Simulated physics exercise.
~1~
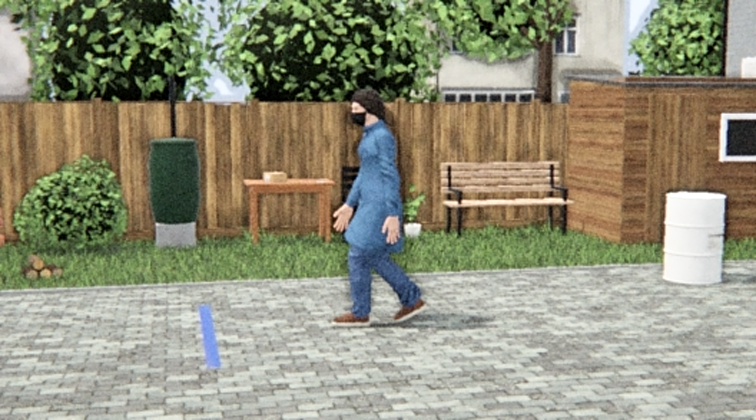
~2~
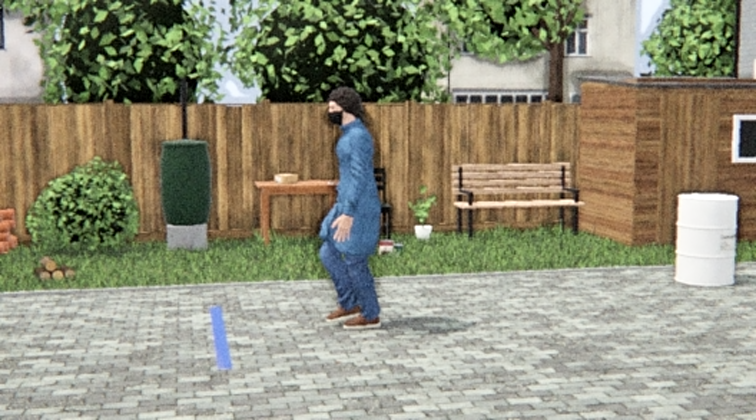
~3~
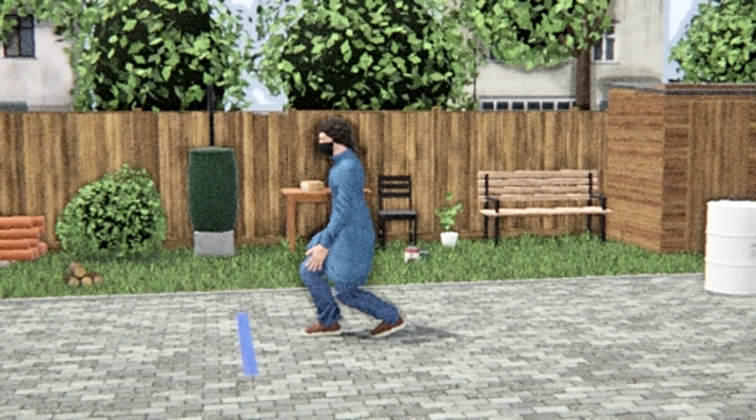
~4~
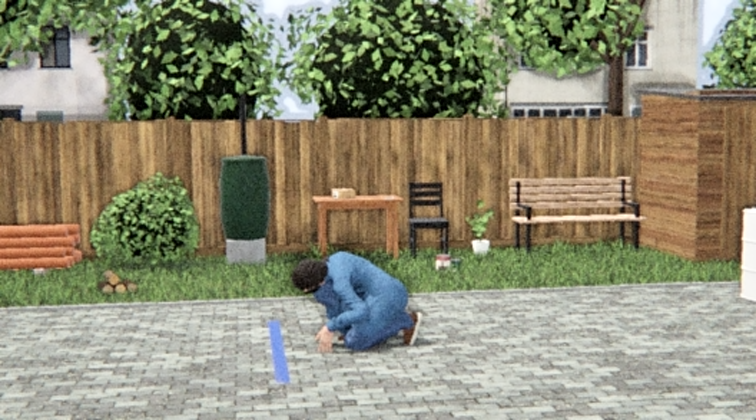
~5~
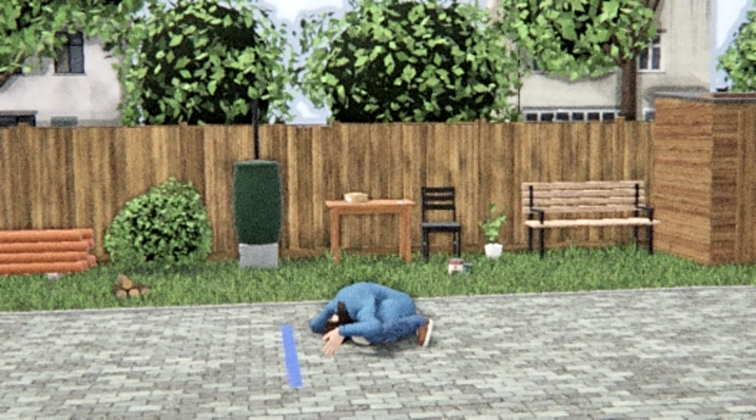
Person in blue walking left across a paved yard, crouching down and curling up on the ground just short of blue tape.
